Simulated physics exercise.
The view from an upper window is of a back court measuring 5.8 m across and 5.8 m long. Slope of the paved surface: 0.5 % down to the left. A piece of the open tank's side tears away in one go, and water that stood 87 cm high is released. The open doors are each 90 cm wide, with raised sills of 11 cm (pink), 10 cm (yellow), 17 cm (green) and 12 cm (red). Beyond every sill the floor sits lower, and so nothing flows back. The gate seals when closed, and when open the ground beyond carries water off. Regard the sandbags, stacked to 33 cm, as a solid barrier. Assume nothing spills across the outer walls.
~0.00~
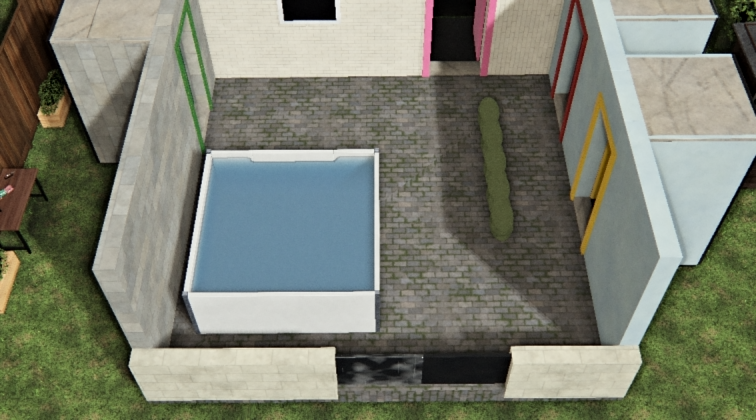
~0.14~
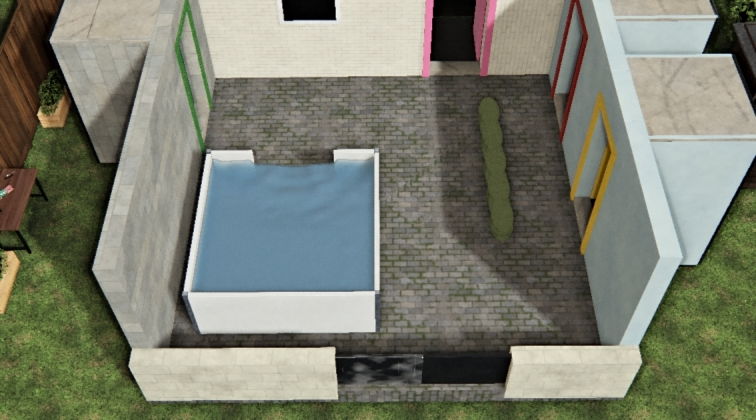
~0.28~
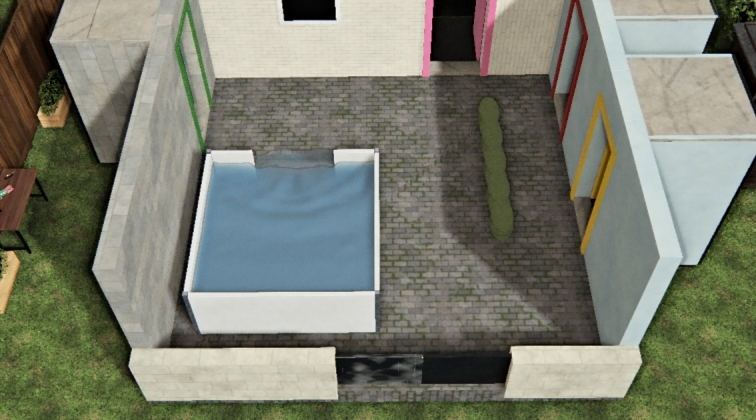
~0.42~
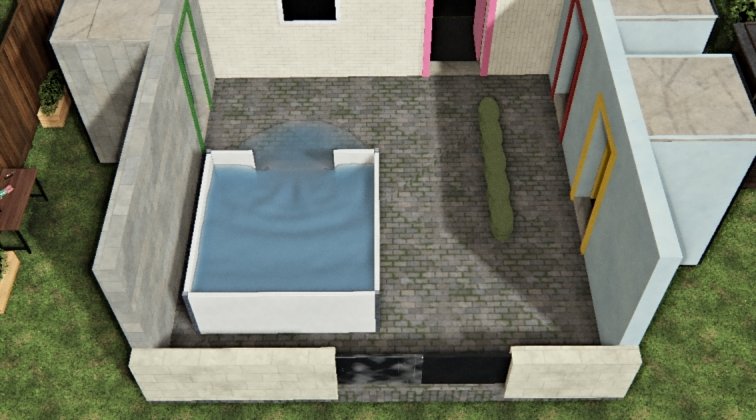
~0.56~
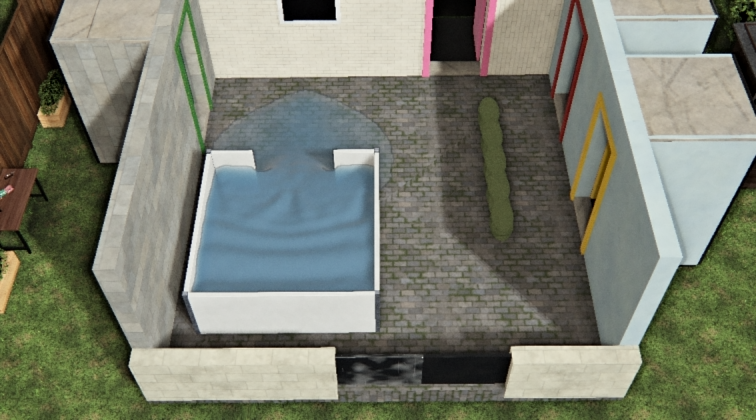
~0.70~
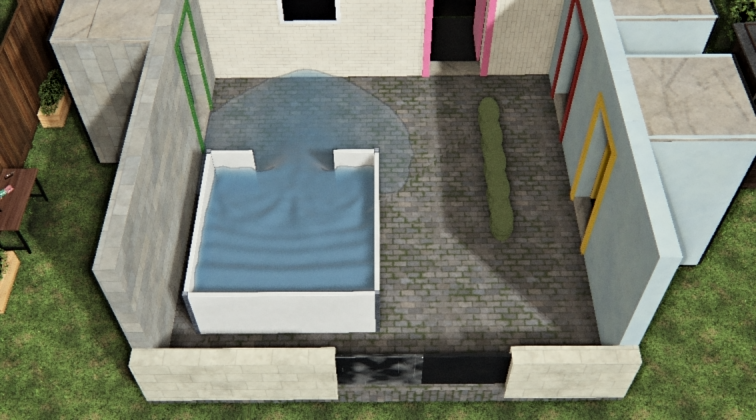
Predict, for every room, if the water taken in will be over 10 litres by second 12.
In the end pink door: Beyond the set amount; yellow door: Beyond the set amount; green door: Beyond the set amount; red door: Beyond the set amount.
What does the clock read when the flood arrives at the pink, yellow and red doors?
Door times: Pink 1.3 s / yellow 3.2 s / red 2.2 s.
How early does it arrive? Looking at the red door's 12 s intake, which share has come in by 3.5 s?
By that time, around 25 per cent.
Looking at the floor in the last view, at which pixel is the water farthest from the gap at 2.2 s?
Location: Approx. (546, 80) in the last view.
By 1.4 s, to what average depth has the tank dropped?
Depth, averaged: Around 62 centimetres.
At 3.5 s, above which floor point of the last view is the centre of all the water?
About (325, 183).
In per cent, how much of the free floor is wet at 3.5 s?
Wet share: Near 55 percent.
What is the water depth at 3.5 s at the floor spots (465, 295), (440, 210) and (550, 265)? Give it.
Reading - approx. 0 / 1 / 0 cm.
After 1.4 s water covers 30 % of the floor and is deepest (64 cm) near (215, 84); pink door 9 cm at the sill, 0 L in, yellow door not reached, green door 20 cm at the sill, 0 L in, red door not reached.
After 2.2 s water covers 40 % of the floor and is deepest (52 cm) near (318, 83); pink door 17 cm at the sill, 5 L in, yellow door not reached, green door 34 cm at the sill, 26 L in, red door 8 cm at the sill, 0 L in.
After 3.5 s water covers 55 % of the floor and is deepest (36 cm) near (546, 80); pink door 14 cm at the sill, 21 L in, yellow door 3 cm at the sill, 0 L in, green door 28 cm at the sill, 114 L in, red door 27 cm at the sill, 66 L in.
After 7.0 s water covers 95 % of the floor and is deepest (27 cm) near (168, 363); pink door 15 cm at the sill, 44 L in, yellow door 6 cm at the sill, 0 L in, green door 15 cm at the sill, 165 L in, red door 19 cm at the sill, 237 L in.
After 12.0 s water covers 95 % of the floor and is deepest (24 cm) near (170, 351); pink door 15 cm at the sill, 87 L in, yellow door 13 cm at the sill, 27 L in, green door 12 cm at the sill, 166 L in, red door 12 cm at the sill, 280 L in.
